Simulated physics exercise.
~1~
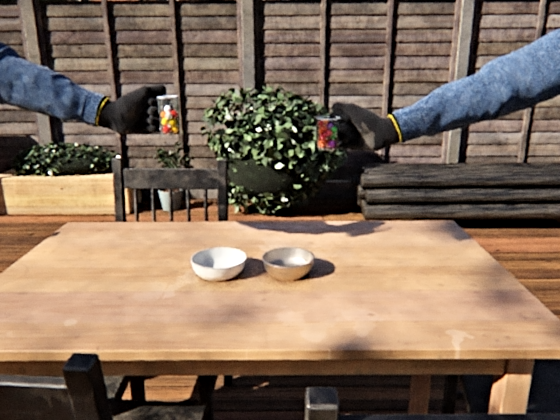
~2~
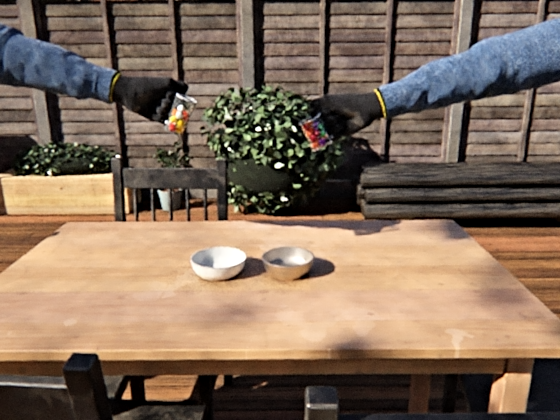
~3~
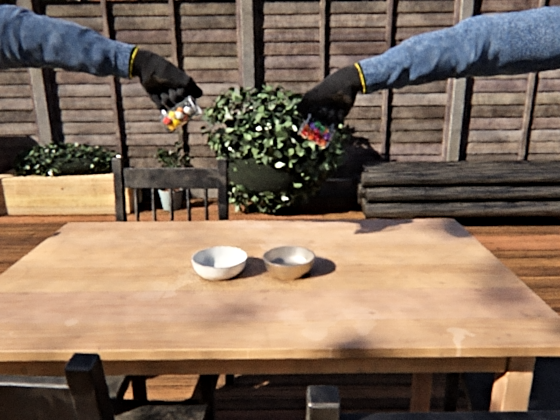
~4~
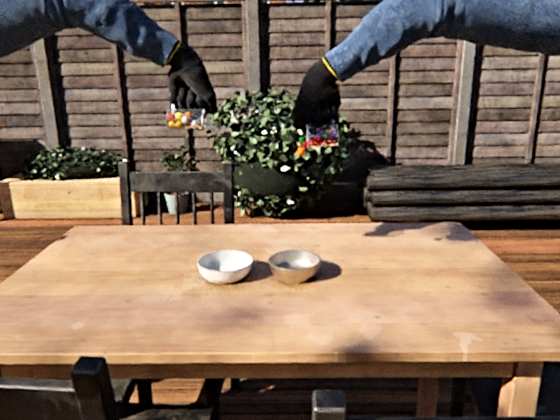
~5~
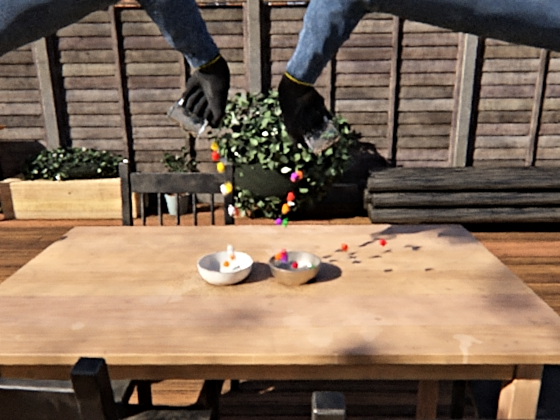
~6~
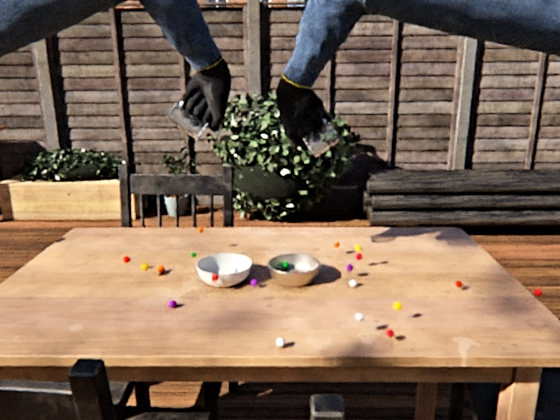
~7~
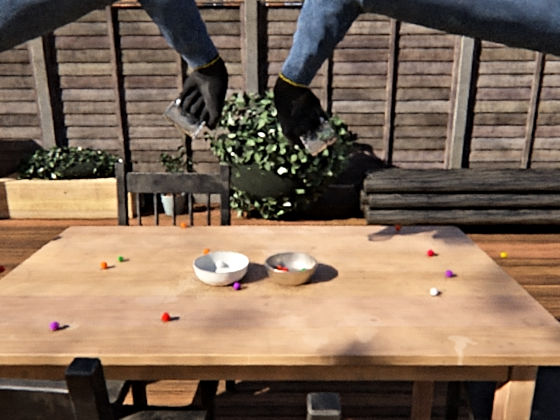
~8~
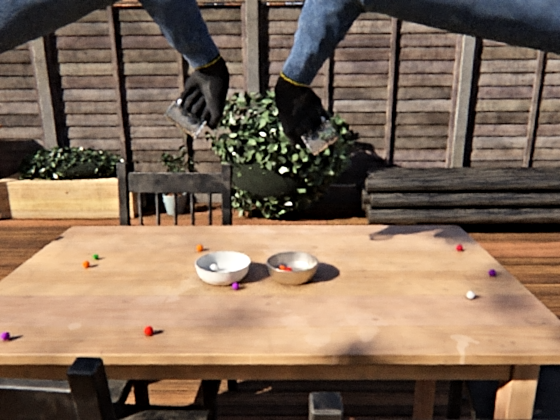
Two gloved hands held clear cups of small colourful balls above two bowls on a wooden table, then tipped them upside down. The balls tumbled down and bounced across the tabletop, leaving only some in the bowls and others scattered around.
